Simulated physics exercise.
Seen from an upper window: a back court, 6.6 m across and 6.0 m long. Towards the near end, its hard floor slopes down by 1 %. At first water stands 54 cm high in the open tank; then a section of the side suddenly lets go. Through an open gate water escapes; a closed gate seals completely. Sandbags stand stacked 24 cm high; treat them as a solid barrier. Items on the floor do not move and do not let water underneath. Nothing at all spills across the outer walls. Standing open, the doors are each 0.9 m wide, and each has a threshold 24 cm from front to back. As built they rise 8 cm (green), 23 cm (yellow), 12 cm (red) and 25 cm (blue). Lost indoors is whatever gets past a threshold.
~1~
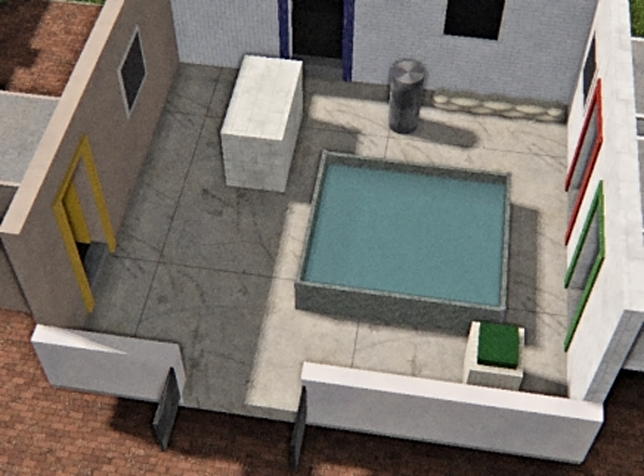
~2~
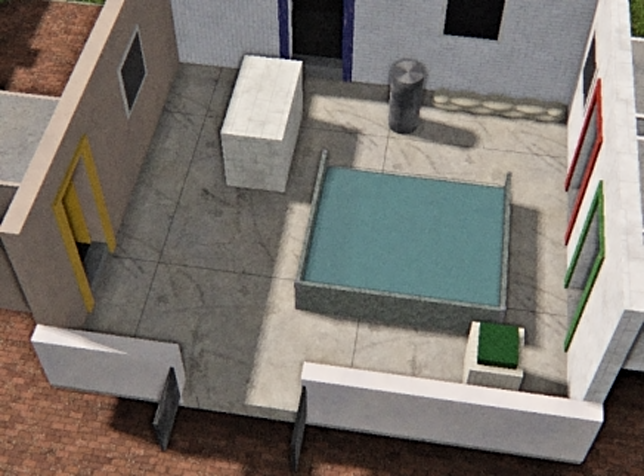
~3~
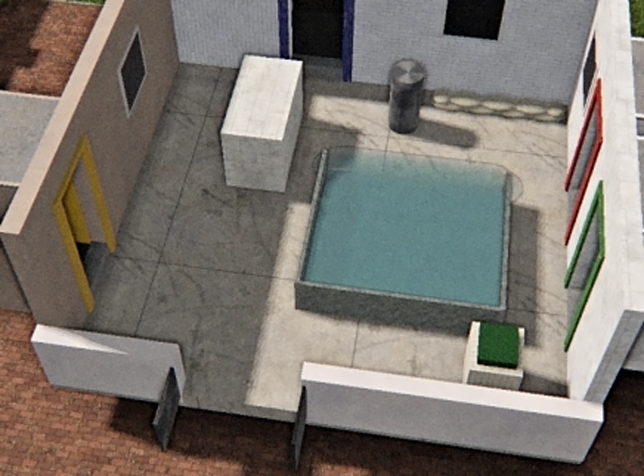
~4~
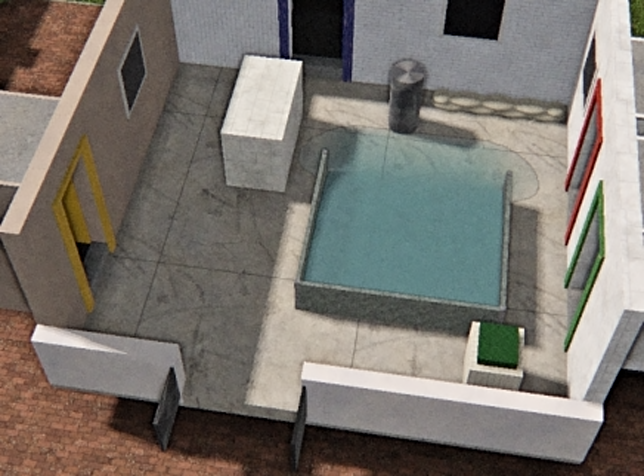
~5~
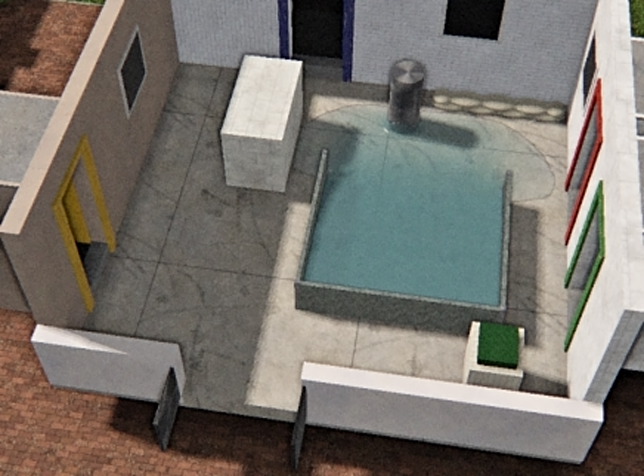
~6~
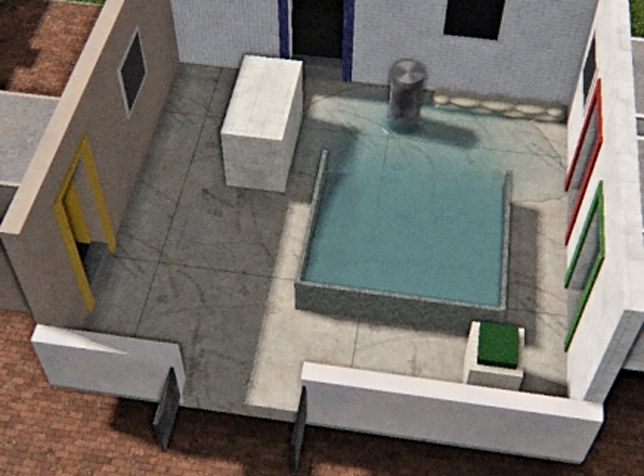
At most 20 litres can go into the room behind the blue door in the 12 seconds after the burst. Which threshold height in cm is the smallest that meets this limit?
A height of roughly 23 cm.
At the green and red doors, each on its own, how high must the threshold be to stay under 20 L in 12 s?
Close to 9.0 cm (green) and close to 11.0 cm (red).
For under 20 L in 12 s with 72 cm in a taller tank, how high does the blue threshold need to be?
Then a height close to 33 cm.
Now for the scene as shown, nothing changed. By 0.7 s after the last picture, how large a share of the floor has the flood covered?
Some 25 in a hundred.
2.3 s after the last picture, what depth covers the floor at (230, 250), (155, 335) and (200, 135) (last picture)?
Close to 0, 0 and 1 cm, one after the other.
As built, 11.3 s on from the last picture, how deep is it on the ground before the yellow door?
About 8.5 centimetres.
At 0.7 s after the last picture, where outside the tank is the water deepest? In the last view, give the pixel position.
Look close to (450, 117).
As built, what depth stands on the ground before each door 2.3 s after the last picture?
Green door 1 cm, yellow door 0 cm, red door 11 cm, blue door 23 cm.
Then, 0.7 s after the last picture water covers 25 % of the floor, deepest (38 cm) near (450, 117); 23 cm at the blue door, 0 litres in over its 25 cm threshold.
Then, 2.3 s after the last picture water covers 45 % of the floor, deepest (36 cm) near (561, 130); 23 cm at the blue door, 10 litres in over its 25 cm threshold.
Then, 11.3 s after the last picture water covers 95 % of the floor, deepest (12 cm) near (537, 185); 8 cm at the blue door, 12 litres in over its 25 cm threshold.
At the blue door as built, the water peaked near 29 cm, 1.5 s after the last picture.
Run again over the same 12 s with other heights there, 37 litres in over 20.5 cm, 4 litres over 28 cm. The limit of 20 litres is kept from about 23 cm up.
